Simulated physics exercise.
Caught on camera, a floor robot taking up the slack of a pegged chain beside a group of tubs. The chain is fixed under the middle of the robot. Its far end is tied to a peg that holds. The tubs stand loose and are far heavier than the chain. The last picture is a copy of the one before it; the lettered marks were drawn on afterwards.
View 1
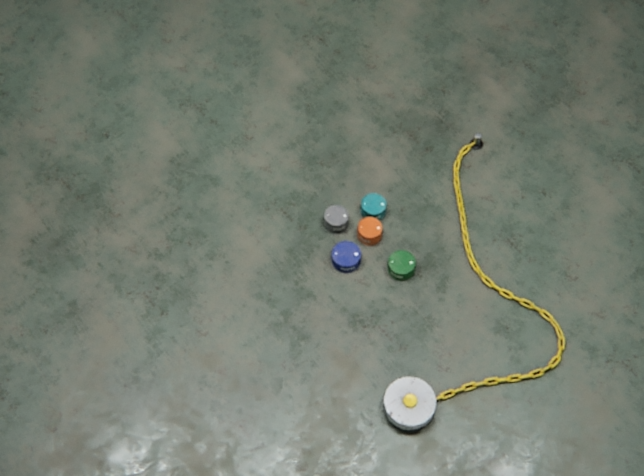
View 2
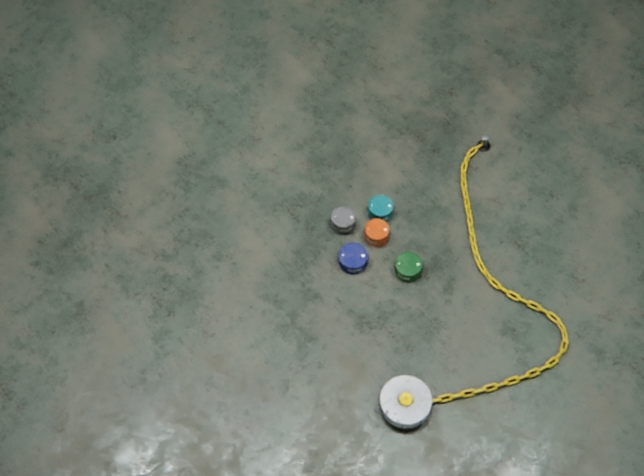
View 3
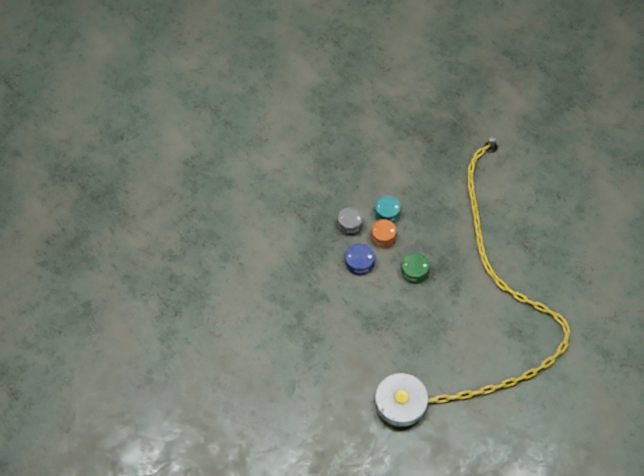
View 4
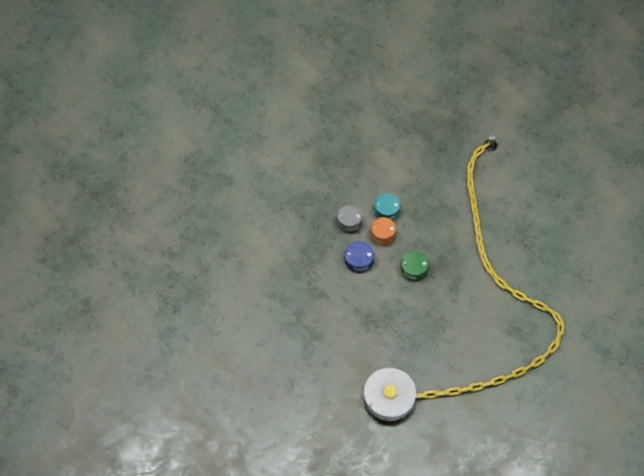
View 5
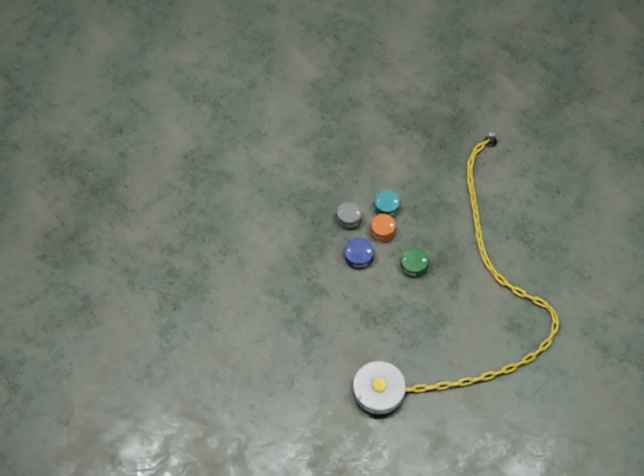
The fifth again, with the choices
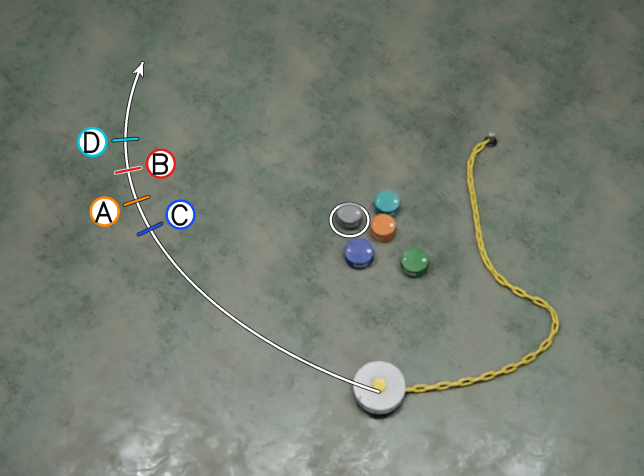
A round, pale robot crept left across the mottled floor, pulling one end of a curving yellow chain pegged at the other, while five small coloured tubs sat still nearby.
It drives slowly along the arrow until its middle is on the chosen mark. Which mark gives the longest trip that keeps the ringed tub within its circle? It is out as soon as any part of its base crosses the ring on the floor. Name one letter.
Mark A.
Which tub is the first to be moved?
The green one.
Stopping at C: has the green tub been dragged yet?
Yes.
On the marked copy, A at (137, 201); B at (128, 170); C at (150, 229); D at (125, 140); the ring at (350, 220); the route from (379, 392) via (165, 252) to (143, 63).
Following A. Soon after the start, robot (269, 339); grey tub (350, 216).
Later, robot (181, 268); grey tub (350, 216).
In the end, robot (135, 196); orange tub (374, 222); grey tub (350, 216); blue tub (357, 240); green tub (392, 238); the grey tub is still in its ring.
As for the rest, B drags the ringed tub to (338, 207); C is safe but short; D drags the ringed tub to (327, 193).
